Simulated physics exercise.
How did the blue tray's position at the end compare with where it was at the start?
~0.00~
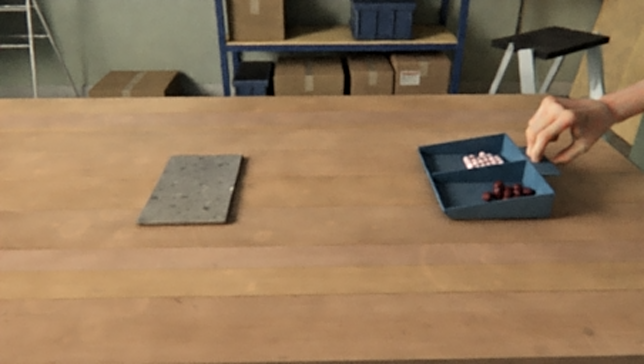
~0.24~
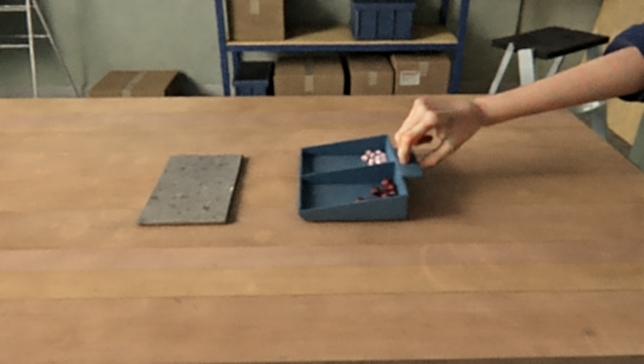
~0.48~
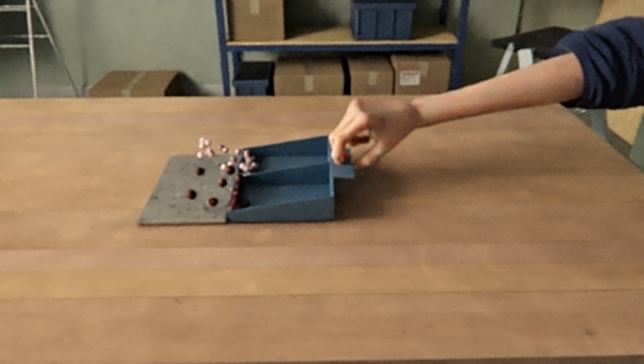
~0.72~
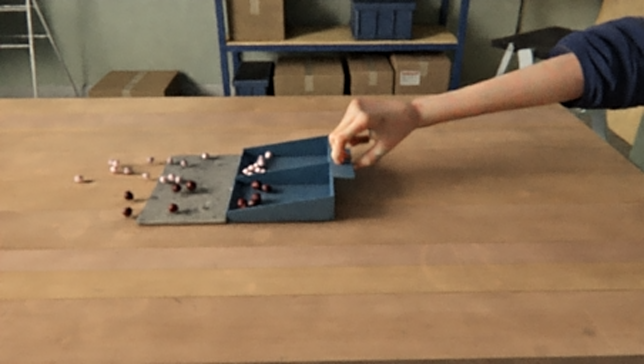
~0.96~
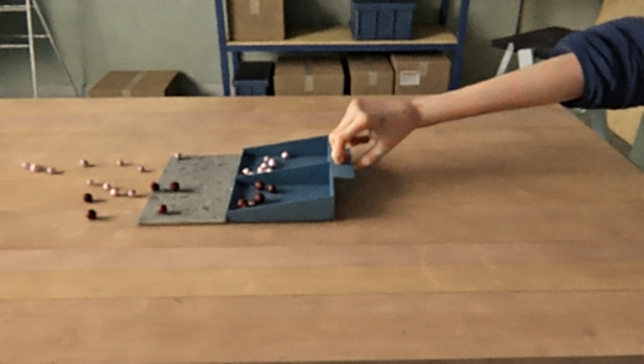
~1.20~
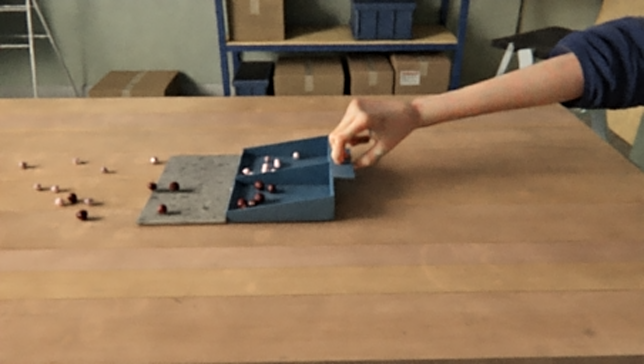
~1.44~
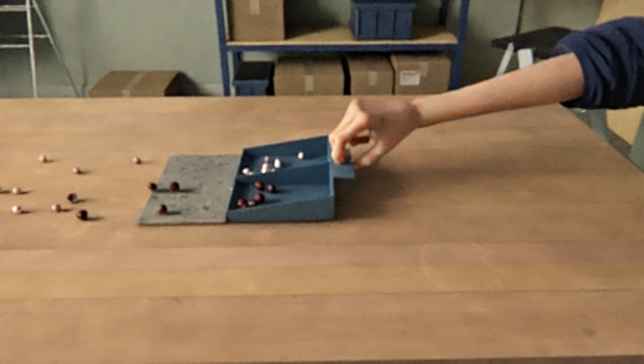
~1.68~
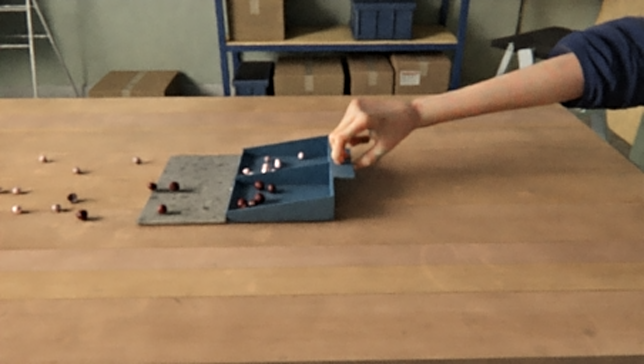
The tray started on the right side of the table, well away from the gray slab, and ended farther left, resting against the slab's right edge.
